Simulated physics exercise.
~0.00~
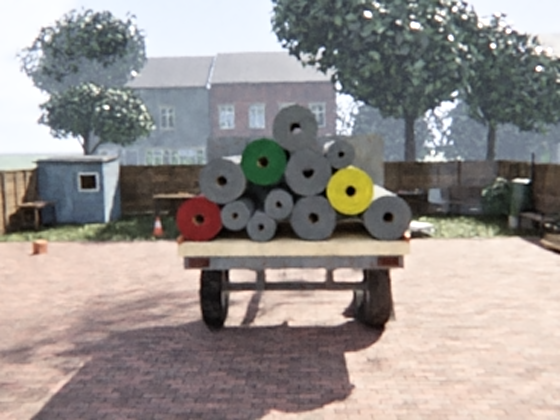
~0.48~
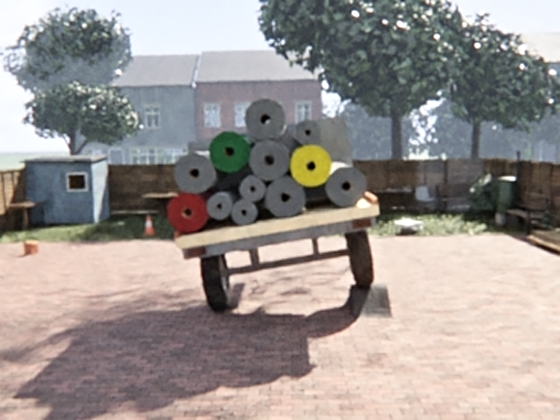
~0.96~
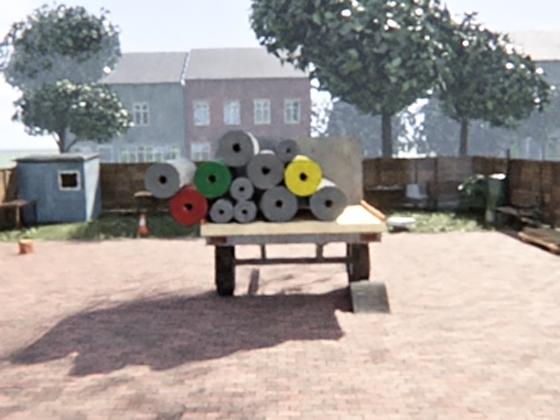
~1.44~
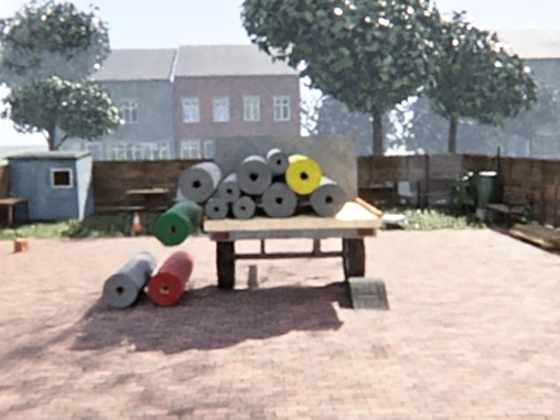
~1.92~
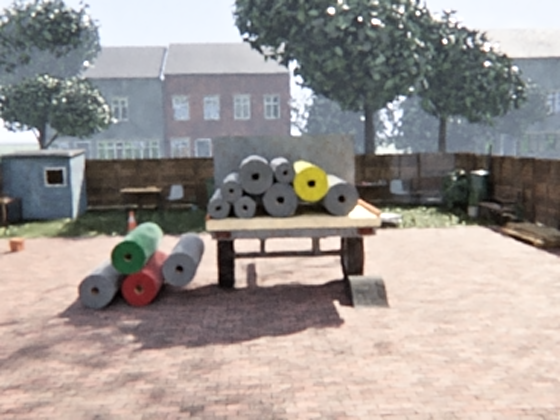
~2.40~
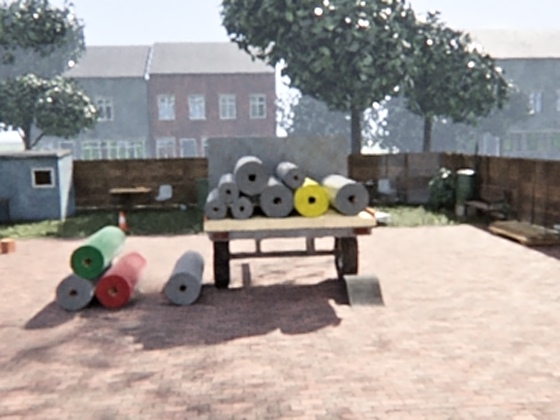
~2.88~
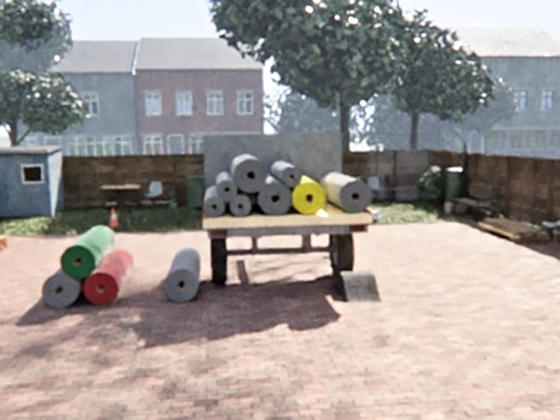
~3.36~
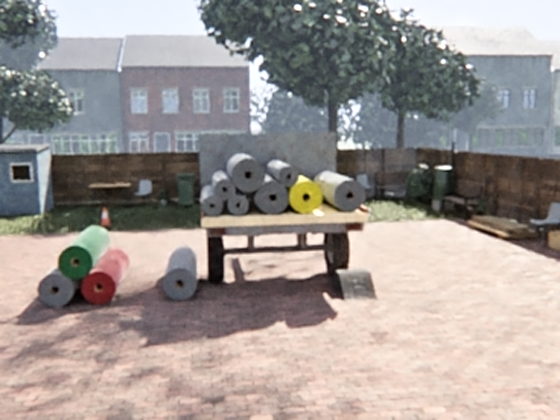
In a brick-paved yard, a flatbed trailer loaded with loose rolls tilts left as its right wheel crosses a hump, then levels; the red, green and two grey rolls tumble off the left side and lie on the ground, while the yellow stays aboard with the remaining grey ones.
